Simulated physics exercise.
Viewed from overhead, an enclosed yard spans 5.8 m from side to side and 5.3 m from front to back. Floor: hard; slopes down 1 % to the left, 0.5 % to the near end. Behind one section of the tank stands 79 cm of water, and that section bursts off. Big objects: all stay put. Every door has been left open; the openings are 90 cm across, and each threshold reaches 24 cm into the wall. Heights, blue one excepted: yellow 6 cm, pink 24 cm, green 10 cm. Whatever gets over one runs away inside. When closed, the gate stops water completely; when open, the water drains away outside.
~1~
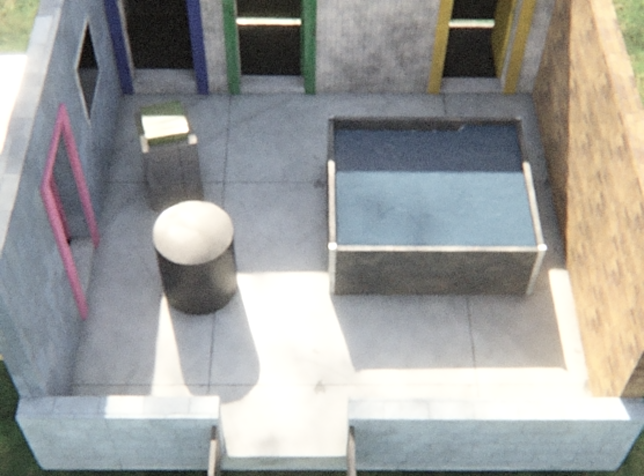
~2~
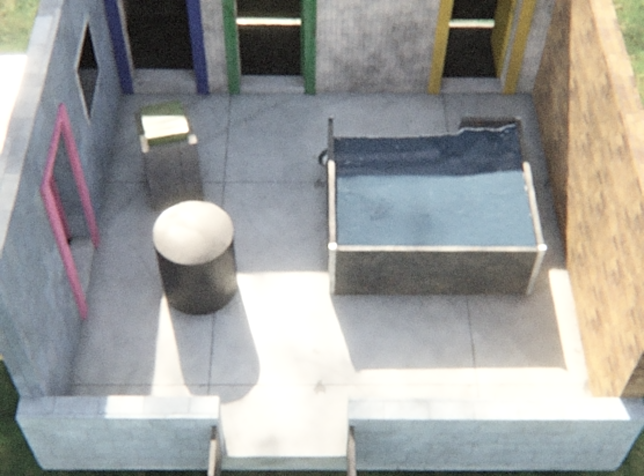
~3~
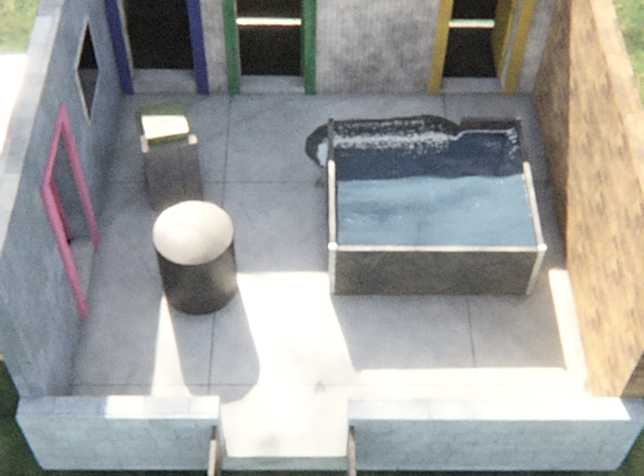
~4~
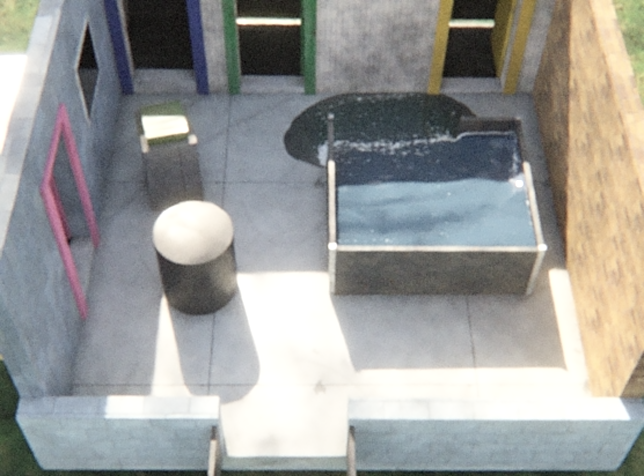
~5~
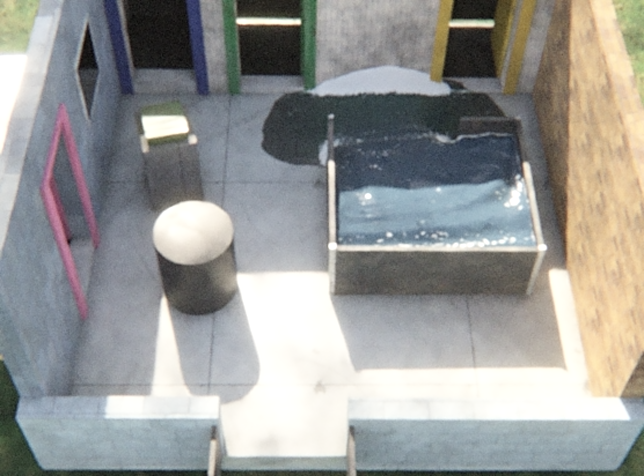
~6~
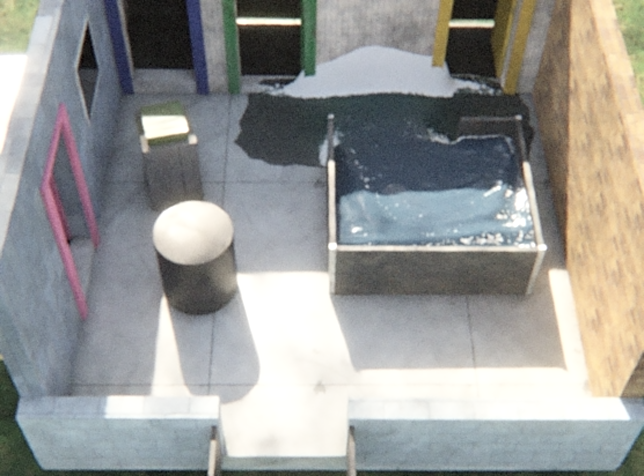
A large rectangular tank of blue water stands right of centre in a walled grey yard seen from above by a still camera. A dark round drum and a small block with a green-and-white top stand to the left, near a pink doorway, with blue, green and yellow doorways behind. Water breaks over the tank's far side, spreads in a widening dark pool towards the back wall and leftward, while the tank's surface drops and ripples.
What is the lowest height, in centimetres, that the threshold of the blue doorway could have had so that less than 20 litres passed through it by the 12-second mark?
About 26 cm.
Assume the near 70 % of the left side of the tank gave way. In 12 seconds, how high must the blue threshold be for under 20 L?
Close to 20 cm at the least.
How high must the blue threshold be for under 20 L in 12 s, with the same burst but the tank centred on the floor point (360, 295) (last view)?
In this case, 31 cm or so.
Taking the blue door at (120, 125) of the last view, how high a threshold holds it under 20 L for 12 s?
You'd want it roughly 37 cm high.
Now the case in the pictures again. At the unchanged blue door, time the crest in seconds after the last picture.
Crest at t of about 3.5 s.
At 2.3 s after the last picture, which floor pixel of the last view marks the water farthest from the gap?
Around (69, 405).
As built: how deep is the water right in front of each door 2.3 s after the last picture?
In cm - blue: 20, yellow: 20, pink: 6, green: 17.
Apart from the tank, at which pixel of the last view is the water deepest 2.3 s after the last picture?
Around (130, 123).
Then, 0.7 s after the last picture water covers 20 % of the floor, deepest (58 cm) near (365, 96); 7 cm at the blue door, 0 litres in over its 22 cm threshold.
Then, 2.3 s after the last picture water covers 55 % of the floor, deepest (39 cm) near (130, 123); 20 cm at the blue door, 13 litres in over its 22 cm threshold.
Then, 11.3 s after the last picture water covers 95 % of the floor, deepest (16 cm) near (64, 435); 13 cm at the blue door, 45 litres in over its 22 cm threshold.
At the blue door as built, the water peaked near 28 cm, 3.5 s after the last picture.
With a threshold of 22.5 cm, 41 litres would have come in within the 12 s; with 30 cm, 9 litres. So under 20 litres takes about 26 cm.
